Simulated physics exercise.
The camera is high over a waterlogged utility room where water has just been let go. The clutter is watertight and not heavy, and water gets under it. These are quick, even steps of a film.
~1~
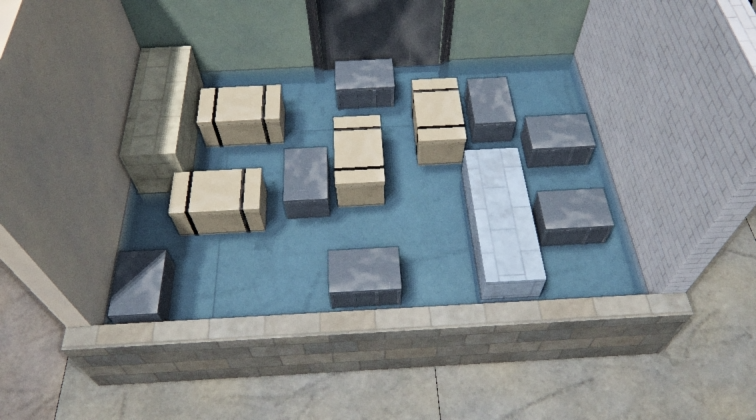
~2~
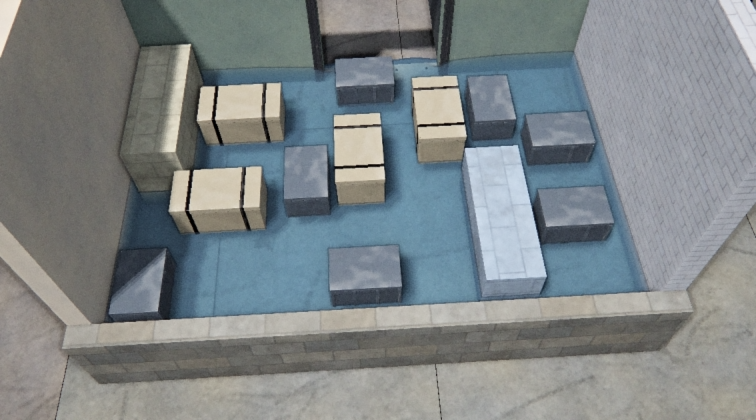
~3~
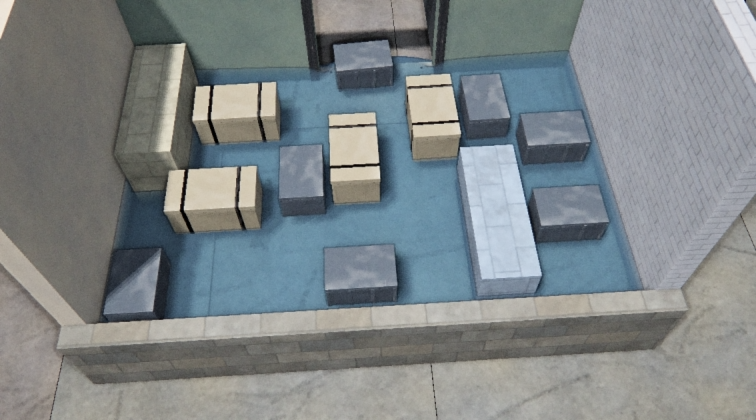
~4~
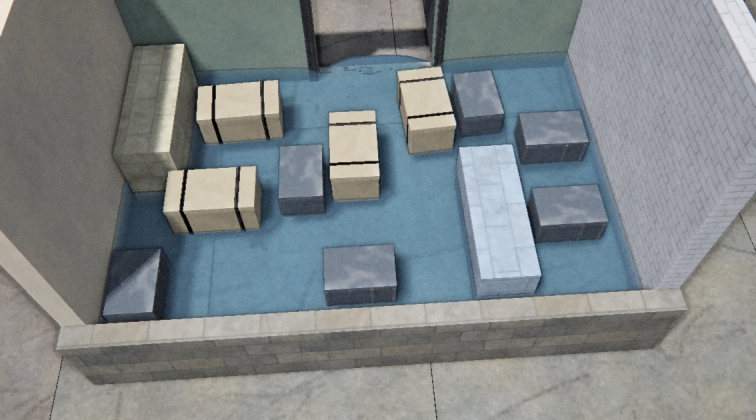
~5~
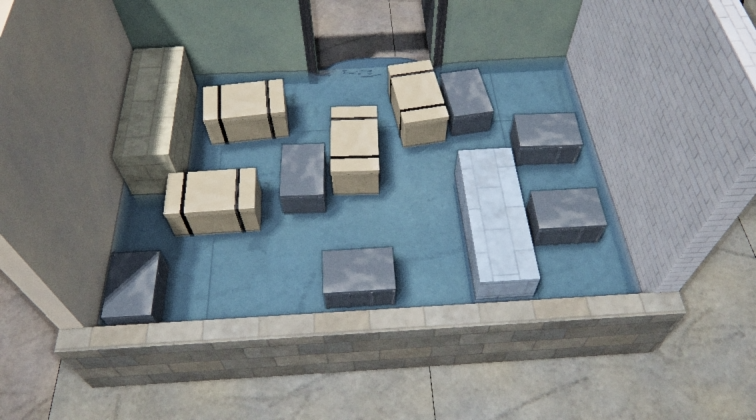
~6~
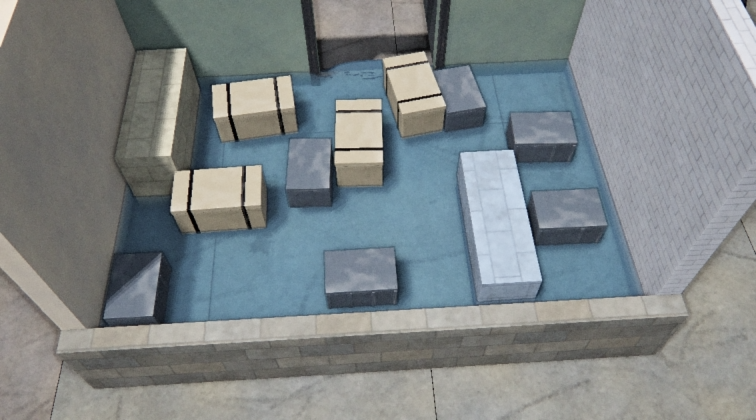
A shallow-flooded room with pale walls and a low stone ledge in front is seen from high above, its dark doorway at the back opening early on. Cream boxes with black bands, dark grey blocks, a long whitish block at right and a stone one at left stand in blue water. The back grey block slips out of view, then several boxes and blocks drift and turn slightly.
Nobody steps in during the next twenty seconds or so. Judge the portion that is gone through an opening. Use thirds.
That comes to at least two thirds.
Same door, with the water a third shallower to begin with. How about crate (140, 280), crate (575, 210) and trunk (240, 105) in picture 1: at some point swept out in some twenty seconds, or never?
One after the other: Left behind, left behind, yes.
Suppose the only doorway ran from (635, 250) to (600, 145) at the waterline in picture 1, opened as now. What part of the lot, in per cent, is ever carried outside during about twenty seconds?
Near 60 in a hundred.
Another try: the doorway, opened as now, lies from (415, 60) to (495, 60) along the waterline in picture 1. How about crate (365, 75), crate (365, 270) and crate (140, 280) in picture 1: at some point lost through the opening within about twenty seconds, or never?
In turn: Washed out, kept in, inside.
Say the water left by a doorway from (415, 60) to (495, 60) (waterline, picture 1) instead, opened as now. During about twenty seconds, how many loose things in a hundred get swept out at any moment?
About 60 per cent.
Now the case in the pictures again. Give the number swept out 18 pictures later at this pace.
It comes to 6.
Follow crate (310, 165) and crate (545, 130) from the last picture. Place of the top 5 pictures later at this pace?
Close to (326, 126) and (516, 101).
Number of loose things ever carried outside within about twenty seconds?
I count 8.
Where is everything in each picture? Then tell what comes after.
A trunk at (438, 108) floats; a crate at (491, 100), afloat; 0 of 11 have shifted, in the first picture.
A trunk at (438, 106) floats; a crate at (491, 97), afloat; 0 of 11 have shifted, in the second picture.
A trunk at (433, 104) floats, close to its start; a crate at (485, 96) floats; 1 of 11 have shifted, in the third picture.
A trunk at (426, 97), afloat, close to its start; a crate at (478, 93) floats, close to its start; 5 of 11 have shifted, in the fourth picture.
A trunk at (417, 90) floats, a stride from its start; a crate at (467, 92), afloat, close to its start; 7 of 11 have shifted, in the fifth picture.
A trunk at (414, 82) floats, a stride from its start; a crate at (459, 88), afloat, a stride from its start; 8 of 11 have shifted, in the sixth picture.
A moment on, 2 of 11 are out; 9 afloat.
Next, 6 of 11 are out; 5 afloat.
Later, 8 of 11 are out; 3 afloat.
In the end, 8 of 11 are out; 3 afloat.
